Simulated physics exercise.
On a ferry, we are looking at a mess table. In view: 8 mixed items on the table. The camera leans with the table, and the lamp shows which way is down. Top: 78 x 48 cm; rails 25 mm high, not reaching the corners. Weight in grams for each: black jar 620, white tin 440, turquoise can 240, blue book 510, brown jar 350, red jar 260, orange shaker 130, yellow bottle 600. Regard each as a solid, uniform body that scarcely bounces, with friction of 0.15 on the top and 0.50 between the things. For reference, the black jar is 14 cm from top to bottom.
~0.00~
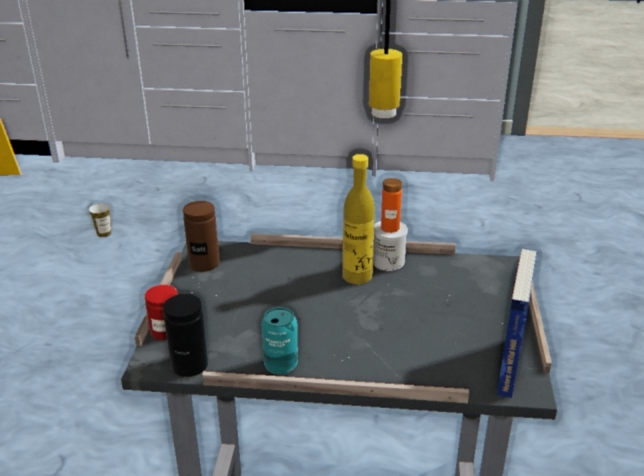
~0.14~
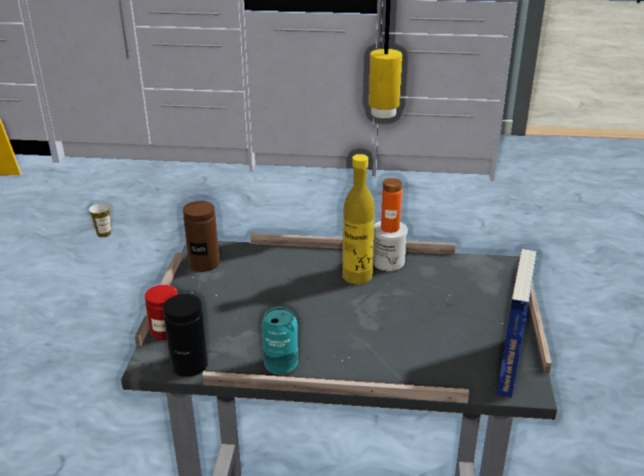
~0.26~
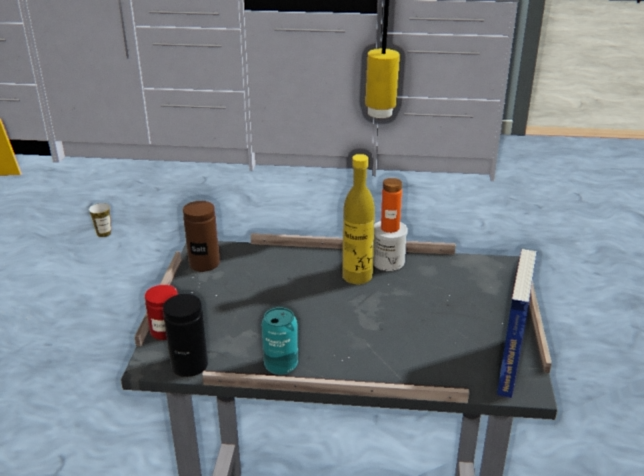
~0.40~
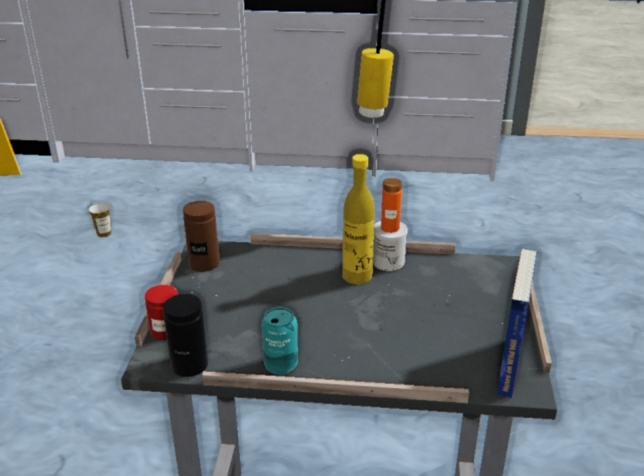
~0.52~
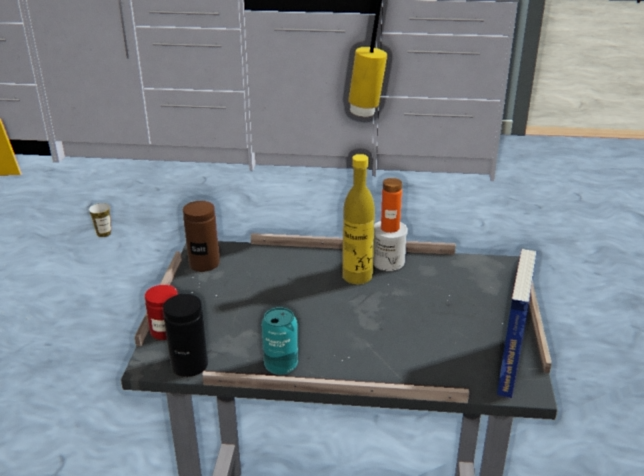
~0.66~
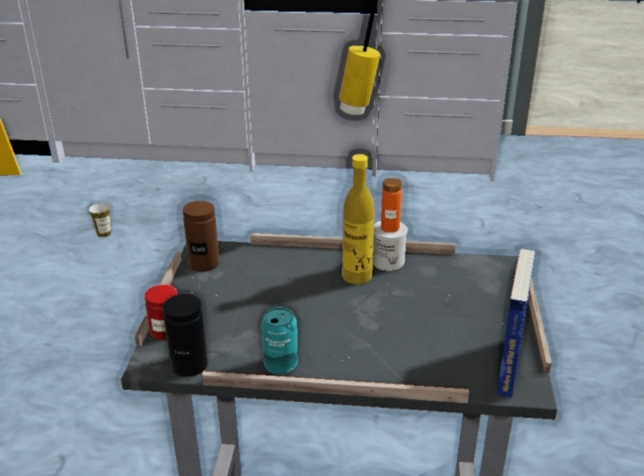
A yellow lamp hanging on a dark cord drifts slowly left and slants, its lower end swinging leftward, in a room with grey drawers and a blue floor, seen from slightly above. Below it, a dark table holds brown, red and black jars, a turquoise can, a yellow bottle, an orange shaker above a white tin, and a blue book. Everything on the table stays put in the view.
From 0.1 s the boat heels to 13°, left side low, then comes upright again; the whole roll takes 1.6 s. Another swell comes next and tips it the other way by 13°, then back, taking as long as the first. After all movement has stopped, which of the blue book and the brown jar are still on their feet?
When it is calm, the blue book has fallen, the brown jar is on its feet.
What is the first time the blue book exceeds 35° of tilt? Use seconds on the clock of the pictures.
That first happens close to 1.0 seconds.
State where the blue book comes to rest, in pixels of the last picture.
Around pixel (364, 335).
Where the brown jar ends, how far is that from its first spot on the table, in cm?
Roughly 12 cm.
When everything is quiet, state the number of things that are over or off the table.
Count: 2.
After 1.16 s, boat heeled 10°, left side down; blue book on its side near (409, 345); brown jar slid 2 cm near (193, 236); yellow bottle slid 8 cm.
After 1.46 s, boat heeled 3°, left side down; black jar now off the table; blue book on its side near (320, 334); brown jar slid 2 cm near (193, 236).
After 2.46 s, boat heeled 13°, right side down; blue book on its side near (278, 329); yellow bottle slid 17 cm; orange shaker slid 15 cm.
After 2.86 s, boat heeled 8°, right side down; blue book on its side near (329, 333); brown jar slid 8 cm near (235, 238); red jar slid 11 cm.
At rest (3.8 s), off the table and tipped over, black jar; tipped over on the table, blue book; not toppled but over 5 cm from the start, brown jar and red jar; the other 4 in place, give or take 5 cm. In the last view, blue book near (364, 335), brown jar near (255, 239).
